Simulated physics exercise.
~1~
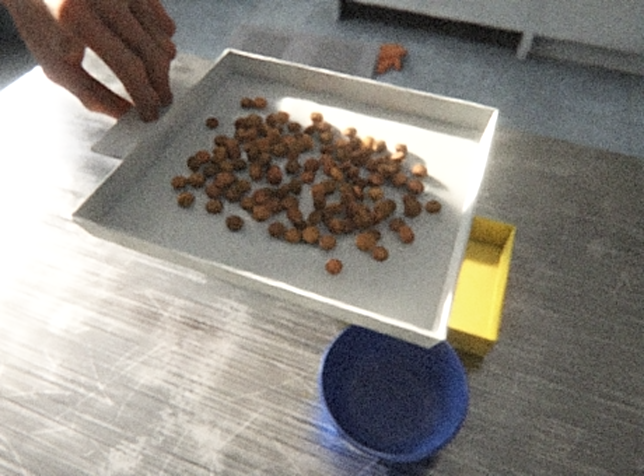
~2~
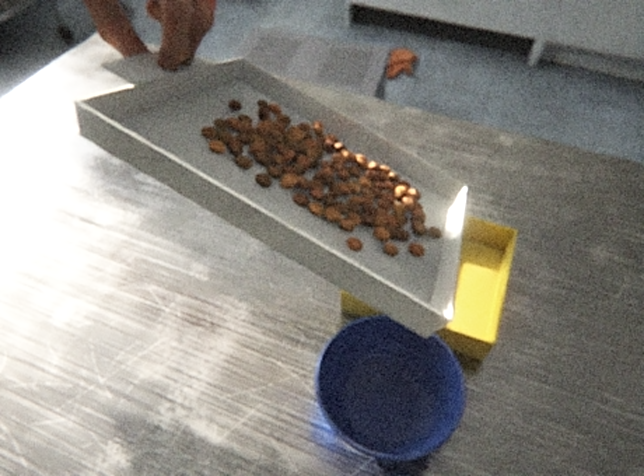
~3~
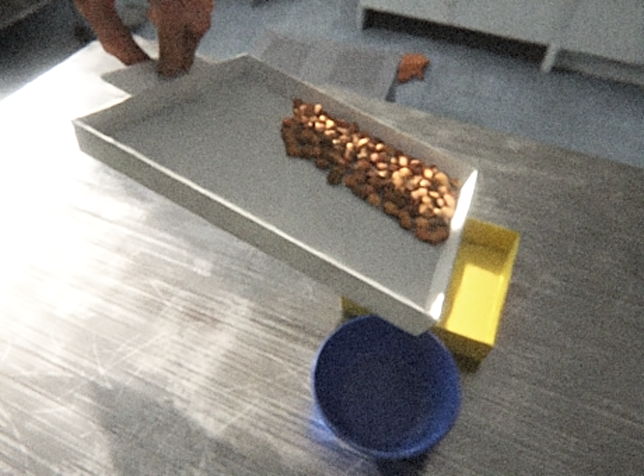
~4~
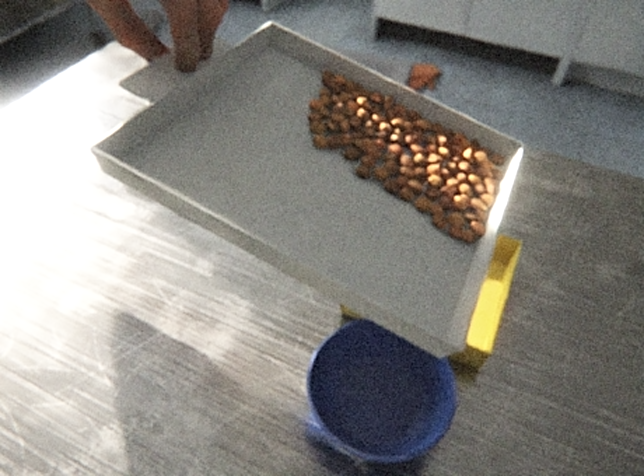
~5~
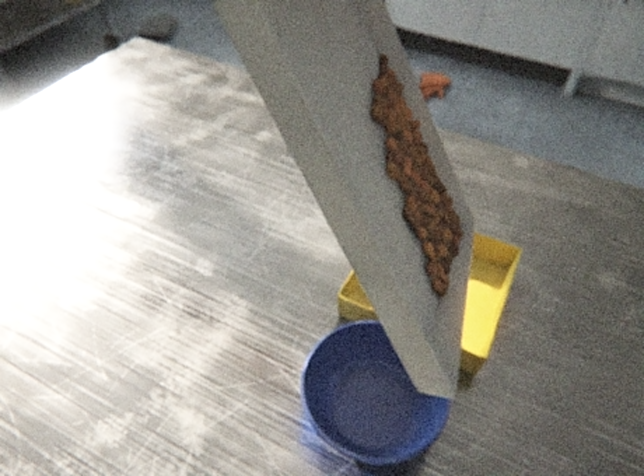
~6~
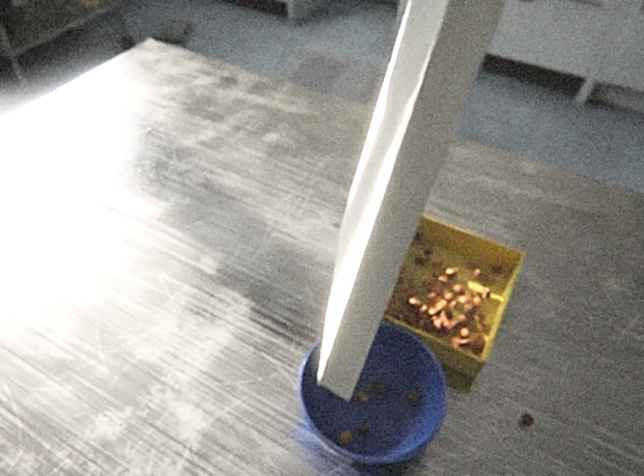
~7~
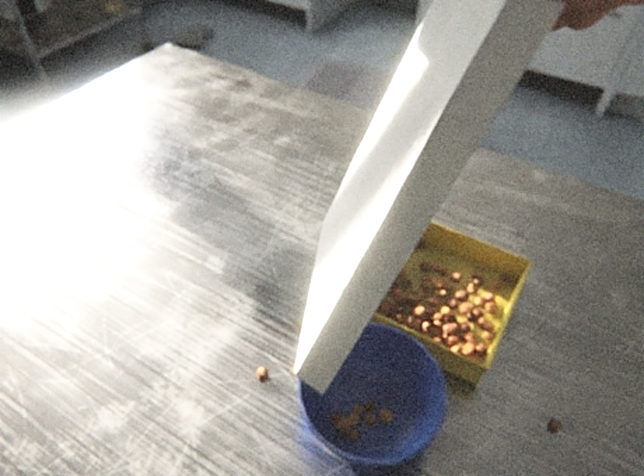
A hand at the upper left holds a pale, shallow rectangular tray of brown kibble above a scratched metal table, seen from above at an angle. Below the tray sit a blue bowl and, to its right and farther back, a yellow tin. The tray tips down to the right, and the pieces slide into a band along its far right side. It eases back a little and shifts right, then tilts steeply, spilling its load. Most pieces land in the yellow tin, a few fall in the bowl, and some stray onto the table as the emptied tray stays upended.
